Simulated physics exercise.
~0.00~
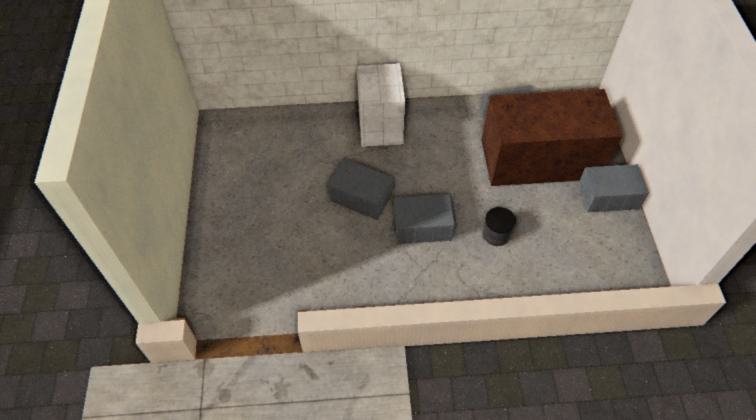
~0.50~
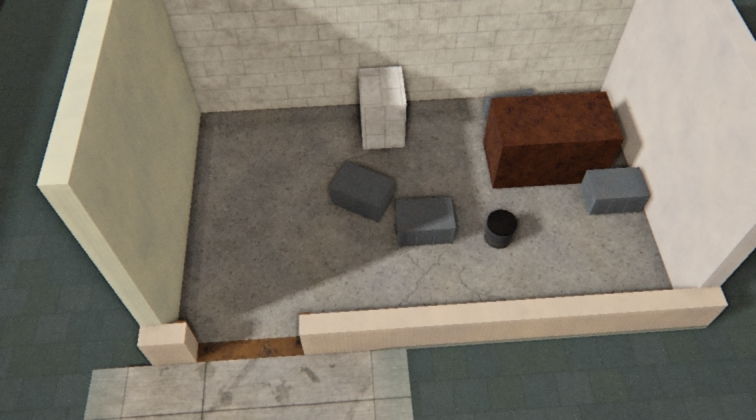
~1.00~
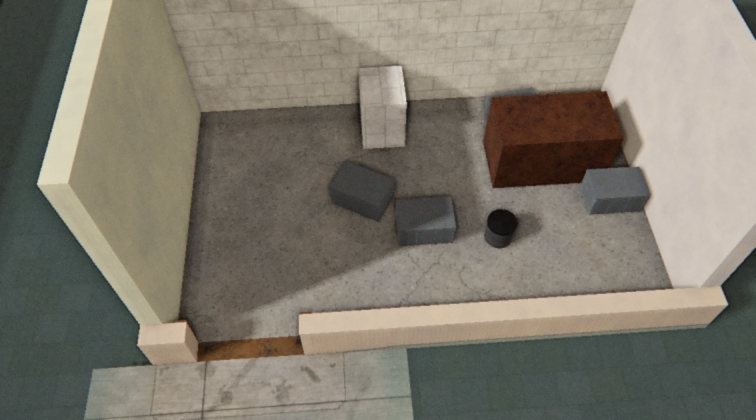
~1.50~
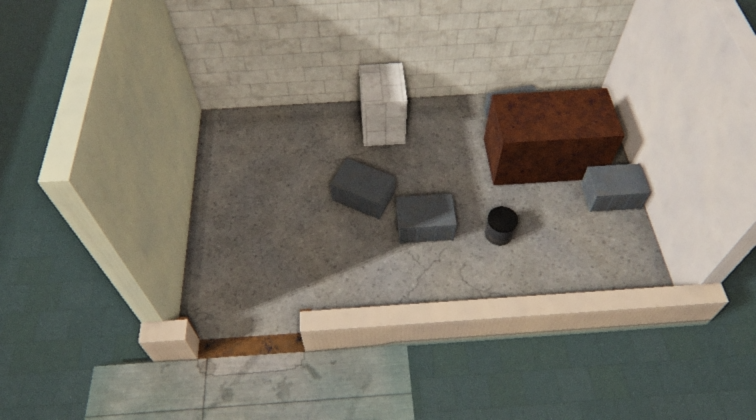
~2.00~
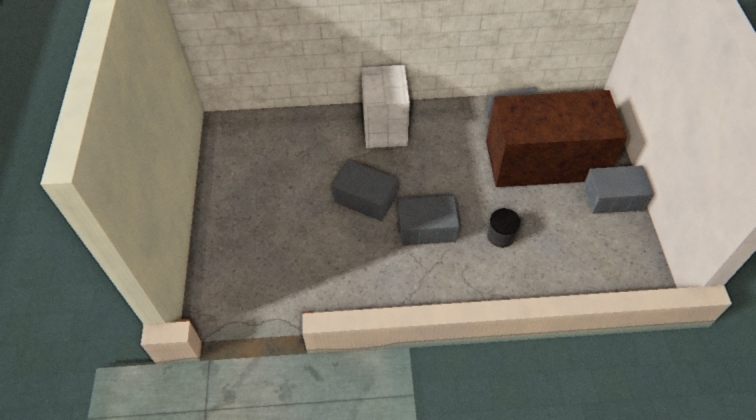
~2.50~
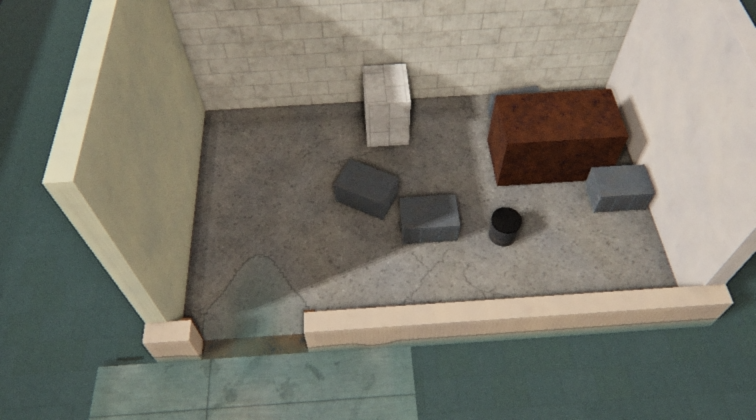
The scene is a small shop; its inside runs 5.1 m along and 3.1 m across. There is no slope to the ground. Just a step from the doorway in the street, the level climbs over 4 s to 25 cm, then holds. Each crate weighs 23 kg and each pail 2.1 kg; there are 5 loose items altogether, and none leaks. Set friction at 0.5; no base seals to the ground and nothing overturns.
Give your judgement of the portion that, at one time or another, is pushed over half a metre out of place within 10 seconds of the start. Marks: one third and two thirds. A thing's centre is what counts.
Lower band.
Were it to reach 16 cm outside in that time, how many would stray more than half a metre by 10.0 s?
You'd get 0 in that case.
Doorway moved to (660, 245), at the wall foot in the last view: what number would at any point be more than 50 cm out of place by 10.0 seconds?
1.
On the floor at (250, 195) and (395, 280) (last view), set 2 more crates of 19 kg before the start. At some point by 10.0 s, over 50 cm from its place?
Well, the first one tops the mark, and the second stays under the mark.
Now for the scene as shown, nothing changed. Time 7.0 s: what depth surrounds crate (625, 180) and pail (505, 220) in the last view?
Roughly 0 and 0 cm.
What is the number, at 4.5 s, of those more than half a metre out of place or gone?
The answer is 0.
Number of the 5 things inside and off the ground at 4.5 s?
Tally: 0 of them.
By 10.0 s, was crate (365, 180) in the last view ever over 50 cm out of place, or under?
Answer: Above the mark.
After 3.5 s 0 of 5 are over 50 cm from their spots; 0 afloat.
After 4.5 s 0 of 5 are over 50 cm from their spots; 0 afloat.
After 7.0 s 0 of 5 are over 50 cm from their spots; 1 afloat.
After 10.0 s 1 of 5 are over 50 cm from their spots, and 1 have been at some point; 1 afloat.
